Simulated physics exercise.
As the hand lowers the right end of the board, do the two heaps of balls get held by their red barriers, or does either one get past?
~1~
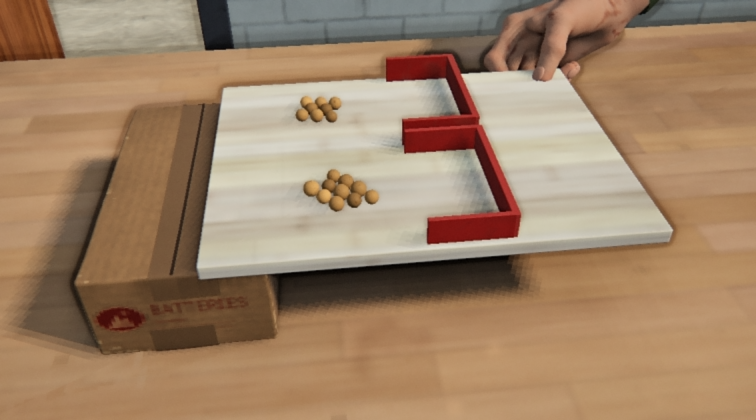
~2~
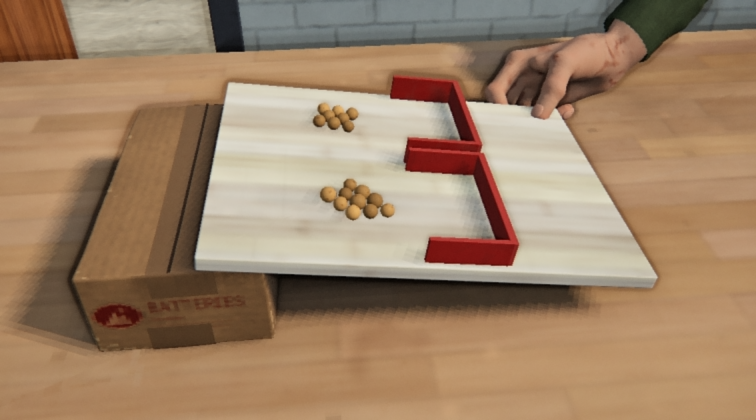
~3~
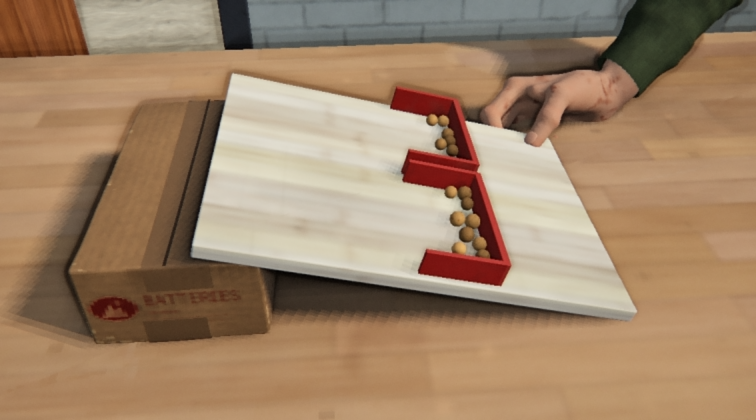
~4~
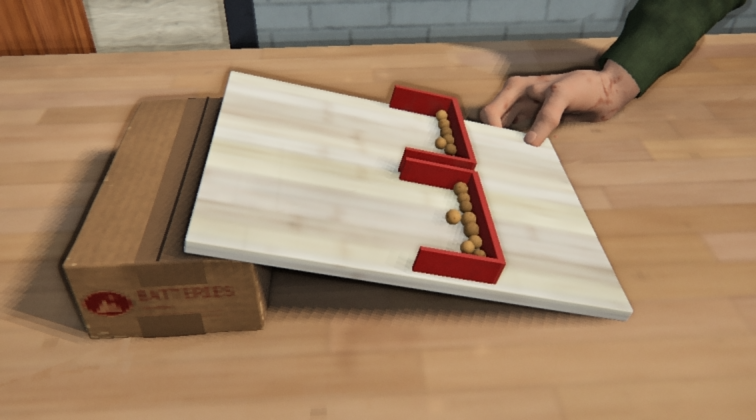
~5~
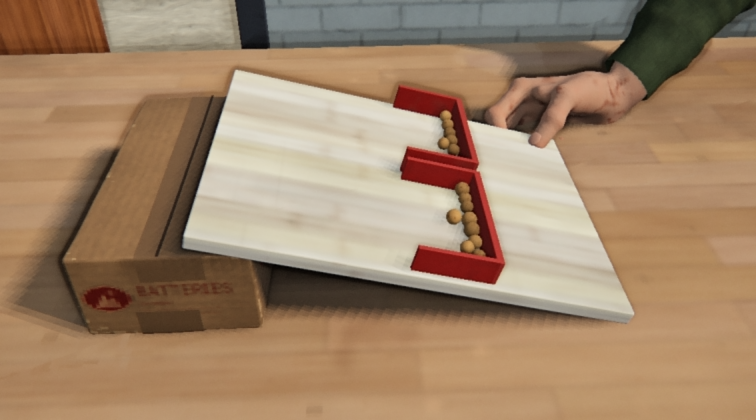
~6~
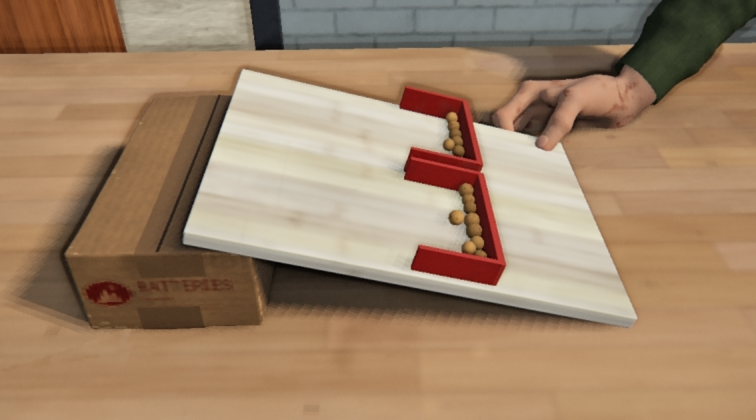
Both heaps are held. The near balls and the far balls each slide down and pile up against their own red barrier.
